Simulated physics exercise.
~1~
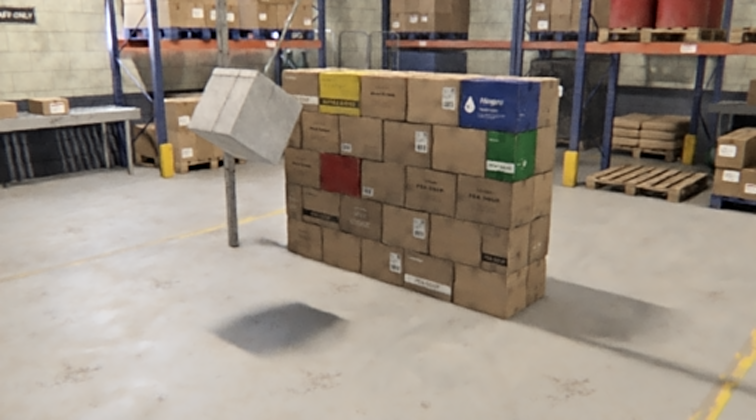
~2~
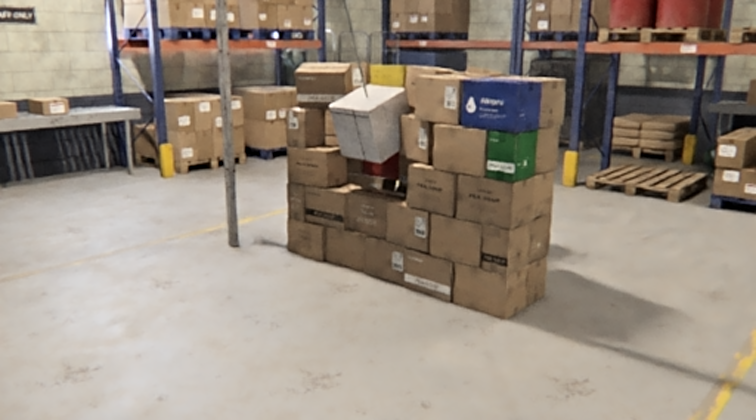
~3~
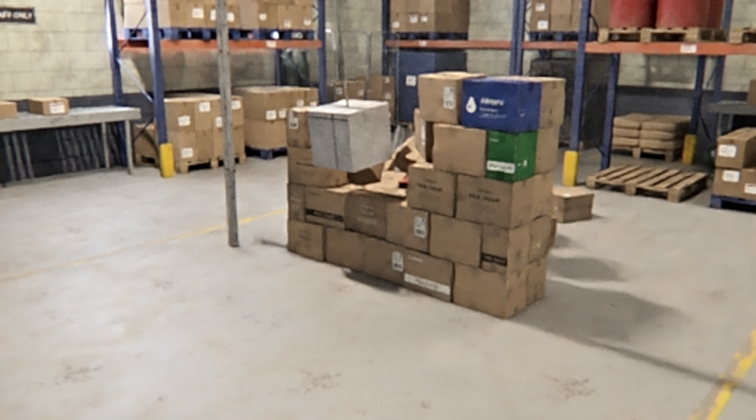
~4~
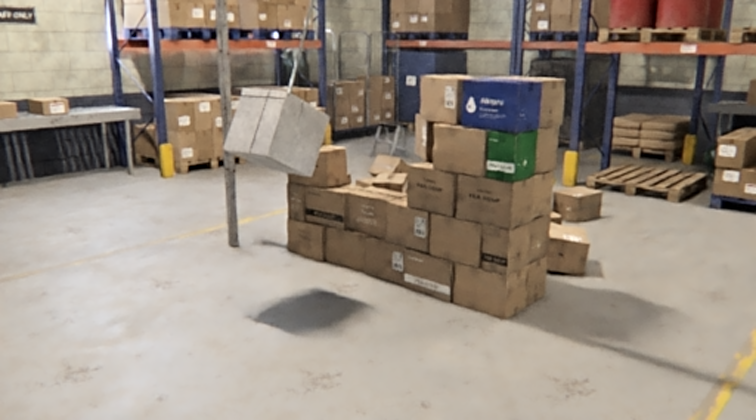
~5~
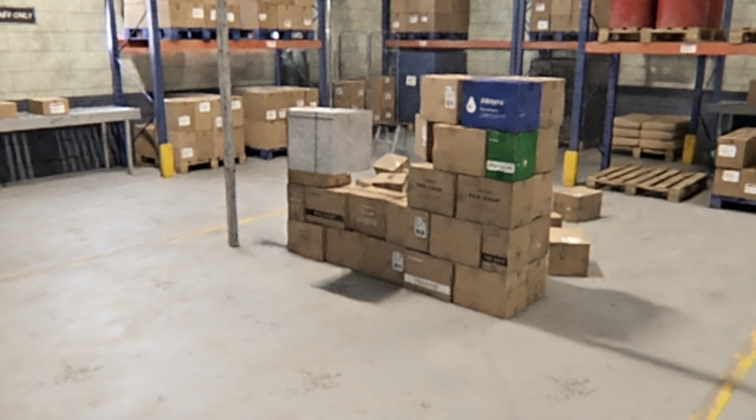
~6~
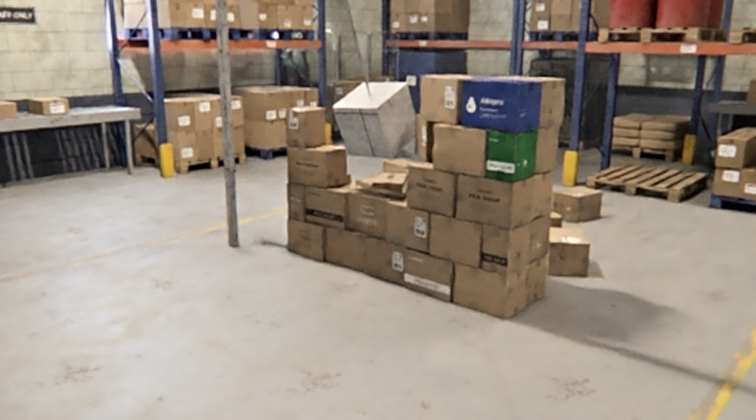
We see a pale block on a line swing into a stacked wall of cardboard cartons in a warehouse, knocking out its upper left and middle, including the yellow and red cartons. It swings back and forth again, while the blue and green cartons stay in place at right.
